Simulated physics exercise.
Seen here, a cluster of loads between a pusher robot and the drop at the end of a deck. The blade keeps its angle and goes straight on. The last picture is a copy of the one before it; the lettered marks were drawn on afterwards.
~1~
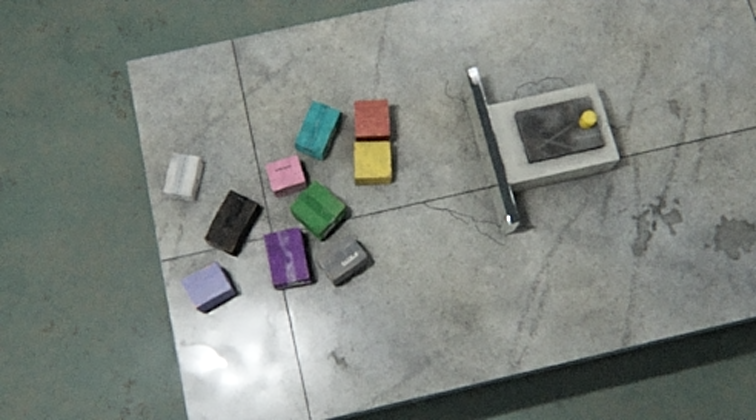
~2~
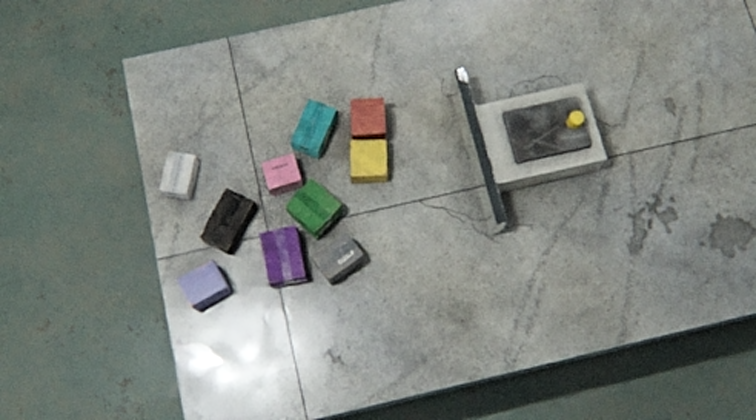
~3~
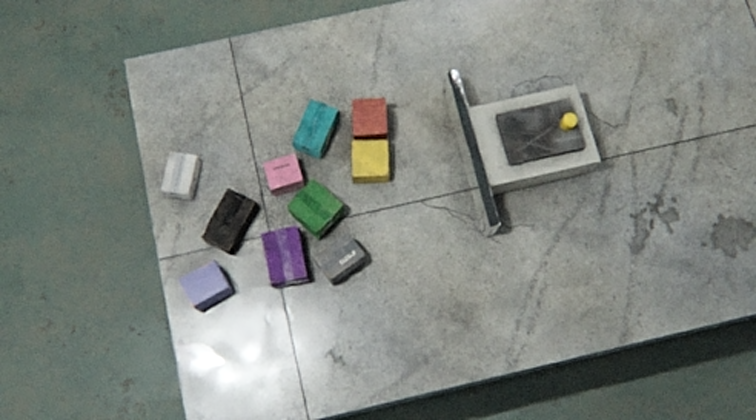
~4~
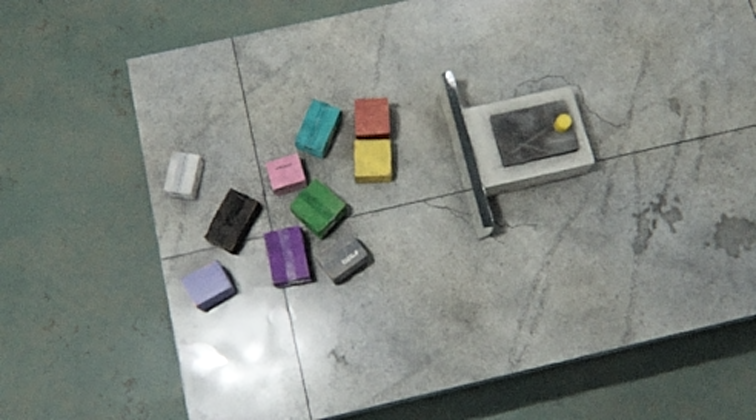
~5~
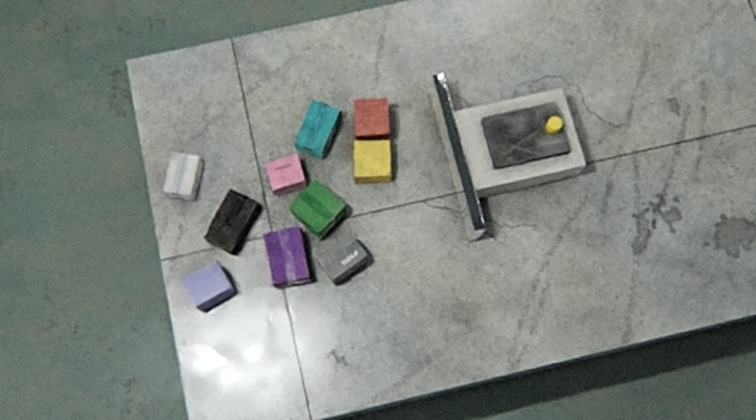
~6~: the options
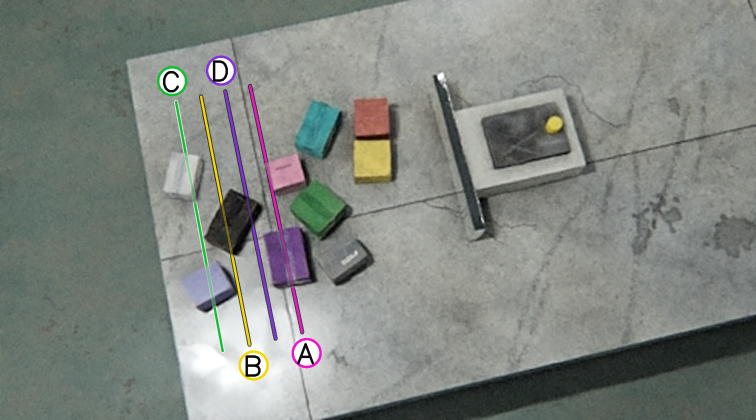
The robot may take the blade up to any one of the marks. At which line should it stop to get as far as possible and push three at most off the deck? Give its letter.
As far as mark B.
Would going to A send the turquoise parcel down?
No.
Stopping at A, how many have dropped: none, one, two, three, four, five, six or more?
By then, none.
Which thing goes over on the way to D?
The blue crate.
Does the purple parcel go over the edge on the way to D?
No.
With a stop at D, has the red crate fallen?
No.
On the marked copy, A at (275, 205); B at (224, 216); C at (199, 222); D at (249, 210).
Taking B. A third of the way, robot (436, 155); turquoise parcel (306, 132); red crate (339, 130).
Two thirds of the way, robot (351, 174); blue crate (202, 287); black box (212, 230).
When it is over, robot (285, 189); blue crate over the edge; white box over the edge; three fallen.
As for the rest, A is within the limit but short; C drops six; D is within the limit but short.
